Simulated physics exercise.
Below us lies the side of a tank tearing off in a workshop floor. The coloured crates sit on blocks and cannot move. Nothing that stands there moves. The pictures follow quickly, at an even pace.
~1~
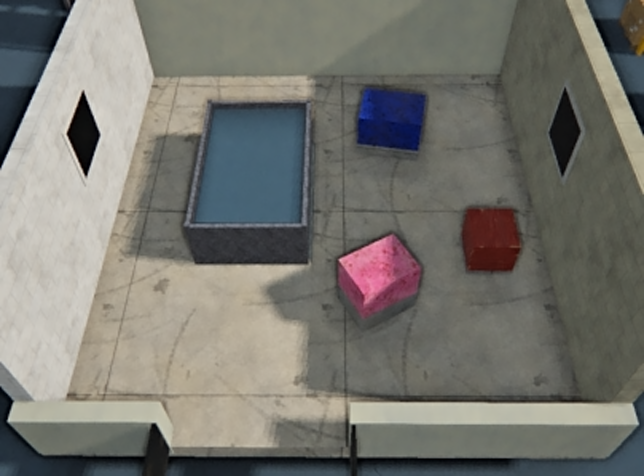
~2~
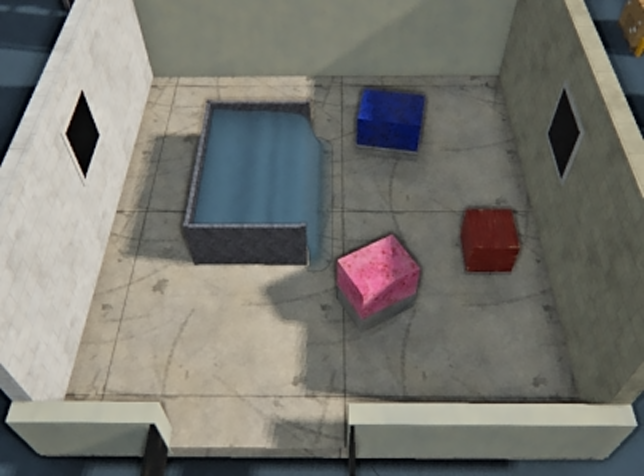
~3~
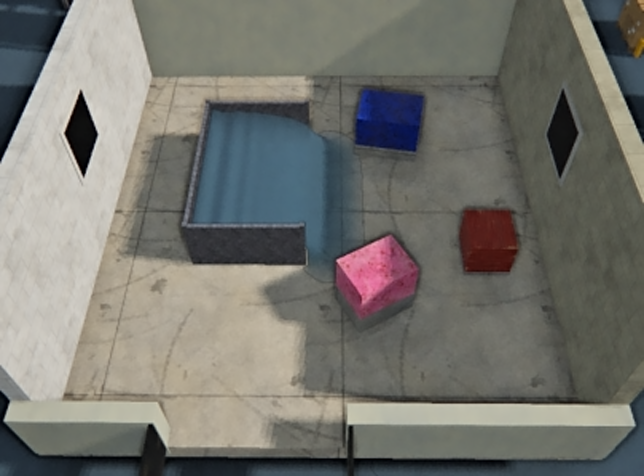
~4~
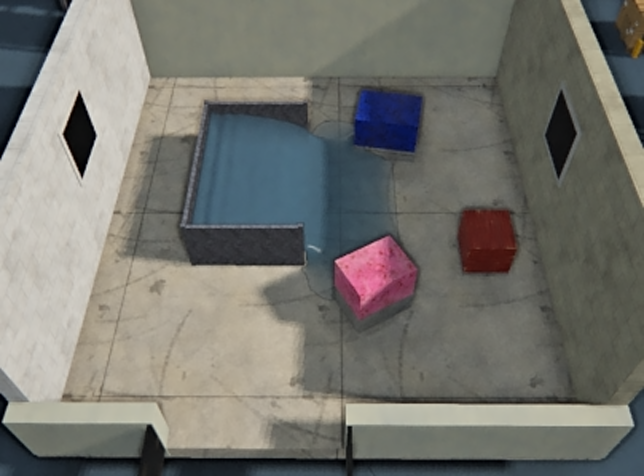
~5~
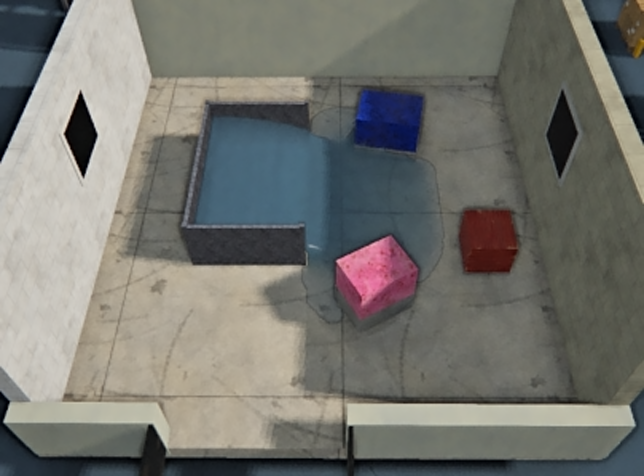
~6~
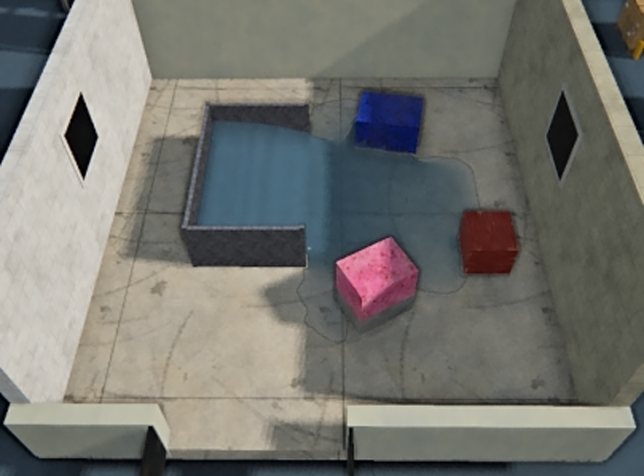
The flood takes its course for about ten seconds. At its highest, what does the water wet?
One by one: The blue crate is wetted; the red crate is wetted; the pink crate escapes dry.
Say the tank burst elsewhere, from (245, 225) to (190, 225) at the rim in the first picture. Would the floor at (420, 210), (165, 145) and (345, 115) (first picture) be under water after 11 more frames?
One after the other: Not flooded, no water, free of water.
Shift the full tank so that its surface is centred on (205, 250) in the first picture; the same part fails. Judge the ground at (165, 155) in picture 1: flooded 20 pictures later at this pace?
There: Dry.
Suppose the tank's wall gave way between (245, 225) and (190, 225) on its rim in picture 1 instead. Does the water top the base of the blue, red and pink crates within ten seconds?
The blue one keeps dry; the red one escapes it; the pink one stays dry.
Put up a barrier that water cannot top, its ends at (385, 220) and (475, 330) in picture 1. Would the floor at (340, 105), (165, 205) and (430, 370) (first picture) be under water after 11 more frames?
One after the other: Covered, not flooded, flooded.
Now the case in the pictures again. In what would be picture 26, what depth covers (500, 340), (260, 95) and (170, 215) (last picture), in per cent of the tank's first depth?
Roughly 12, 4 and 0 per cent, in turn.
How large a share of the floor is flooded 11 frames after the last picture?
Close to 50 %.
A moment on, water covers 35 % of the floor; the blue crate water round its plinth, the red crate water round its plinth, the pink crate water round its plinth.
Next, water covers 50 % of the floor; the blue crate water round its plinth, the red crate water round its plinth, the pink crate water round its plinth.
Then, water covers 60 % of the floor; the blue crate water round its plinth, the red crate water round its plinth, the pink crate water round its plinth.
Later, water covers 95 % of the floor; the blue crate water round its plinth, the red crate water round its plinth, the pink crate water round its plinth.
In the end, water covers 100 % of the floor; the blue crate was topped, the red crate was topped, the pink crate stayed above the water.
